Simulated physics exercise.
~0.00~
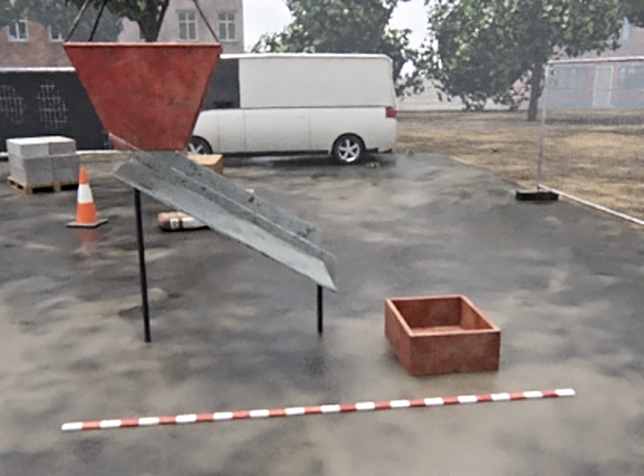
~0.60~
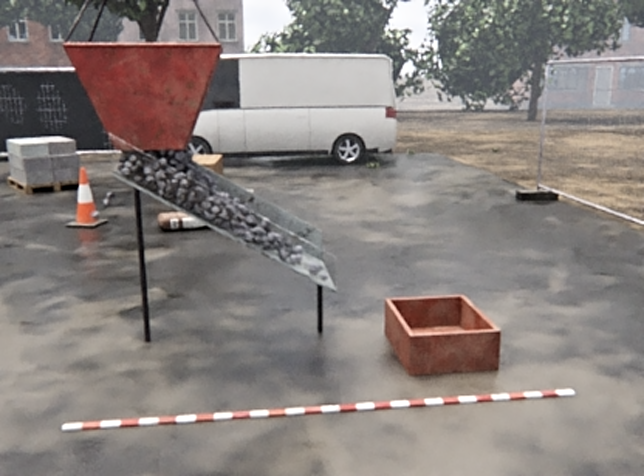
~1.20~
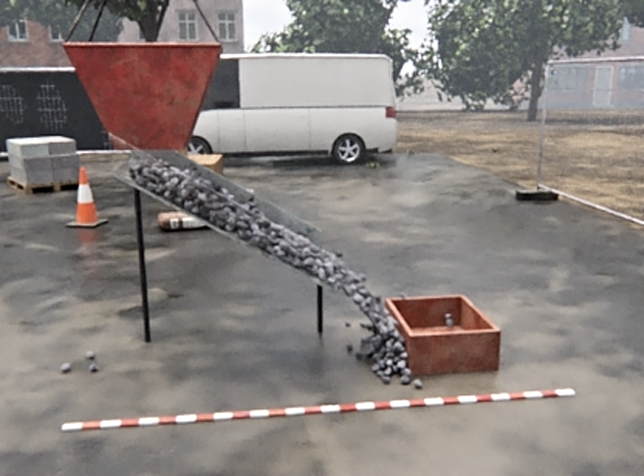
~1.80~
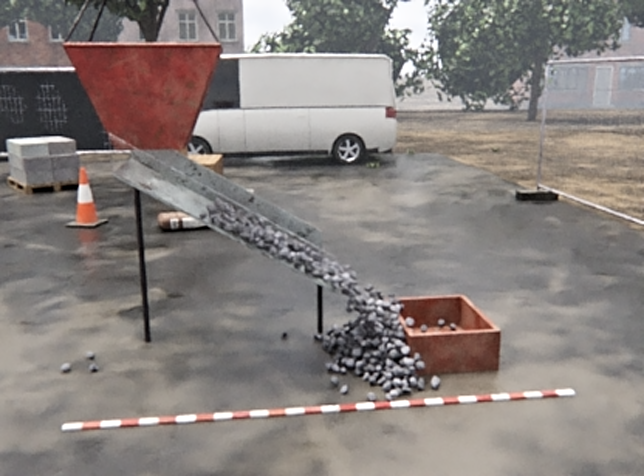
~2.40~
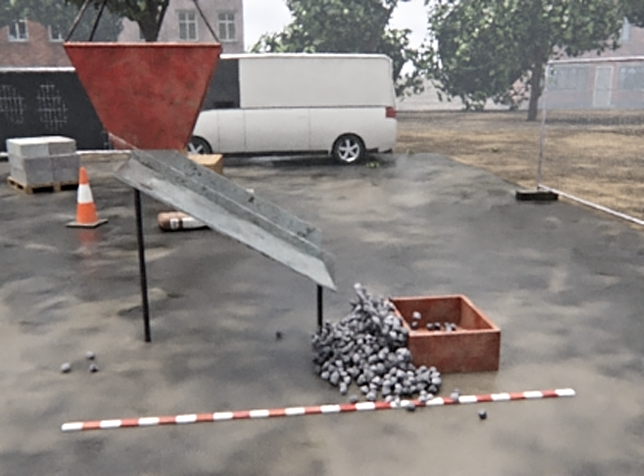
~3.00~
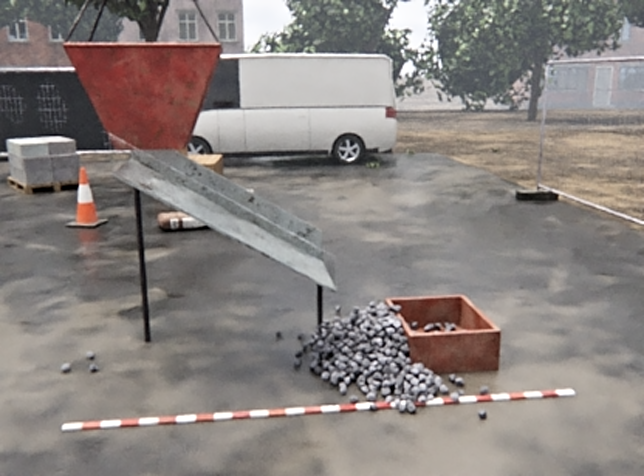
In a wet paved yard near a parked white van, grey stones dropped from a red hopper, slid down a sloping metal chute and piled up mostly on the ground left of a reddish box, with only a few landing inside.
